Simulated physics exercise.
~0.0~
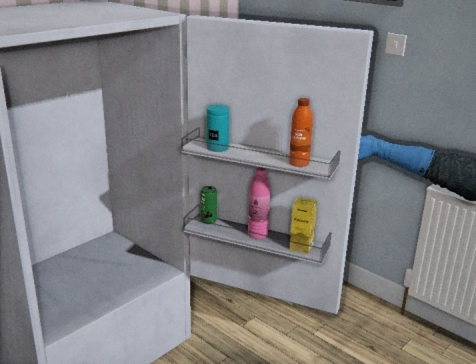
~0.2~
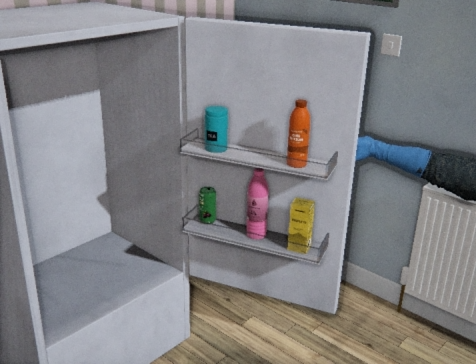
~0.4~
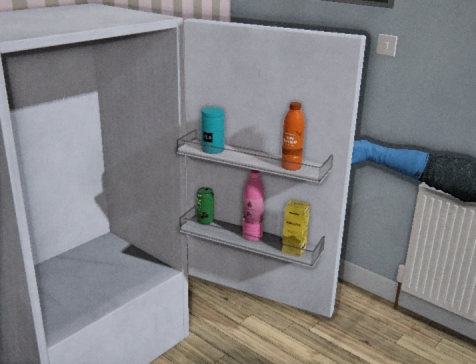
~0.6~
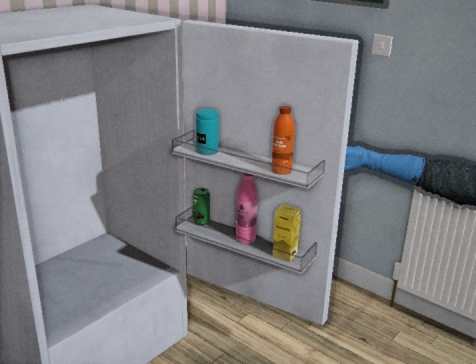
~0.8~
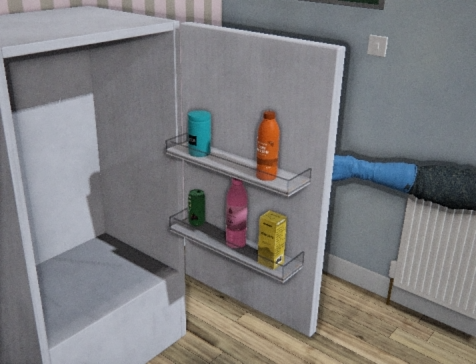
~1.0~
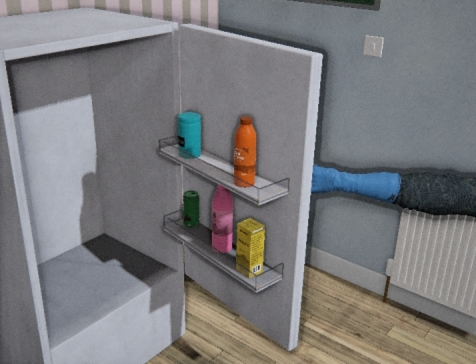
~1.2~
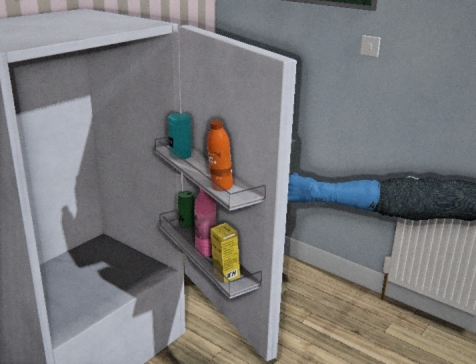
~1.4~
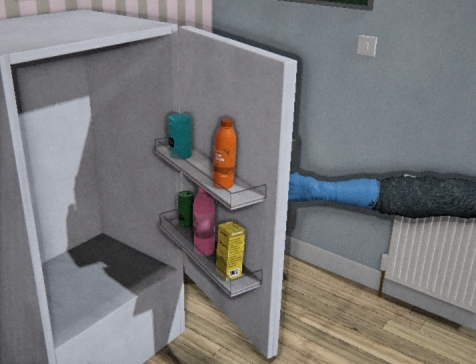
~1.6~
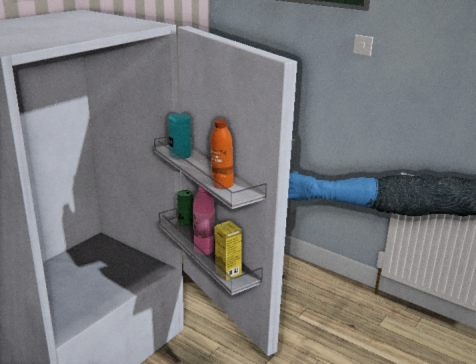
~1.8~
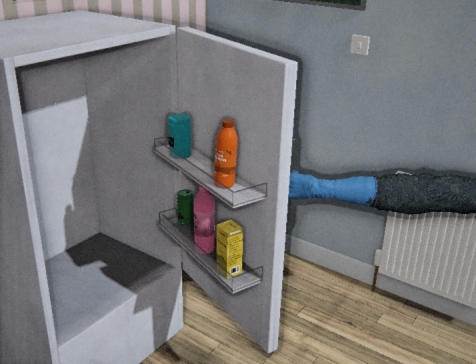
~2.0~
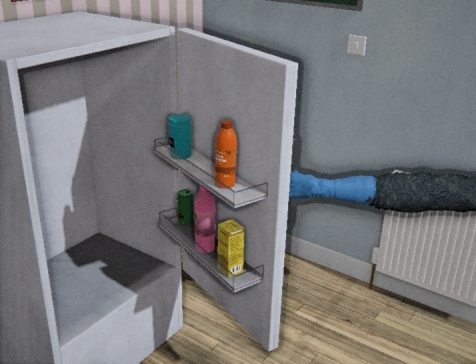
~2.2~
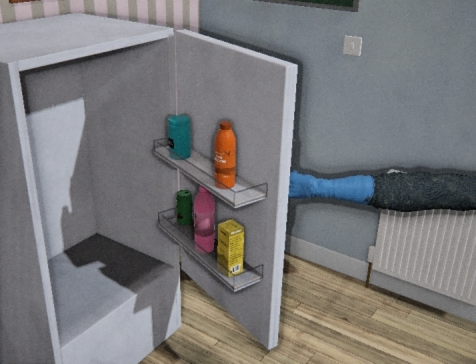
In the video, an open fridge door holding two bottles, a jar, a can and a carton on two racks swings partway toward the left, then stops abruptly. The items wobble slightly at most and end upright in their racks, with the door still open.
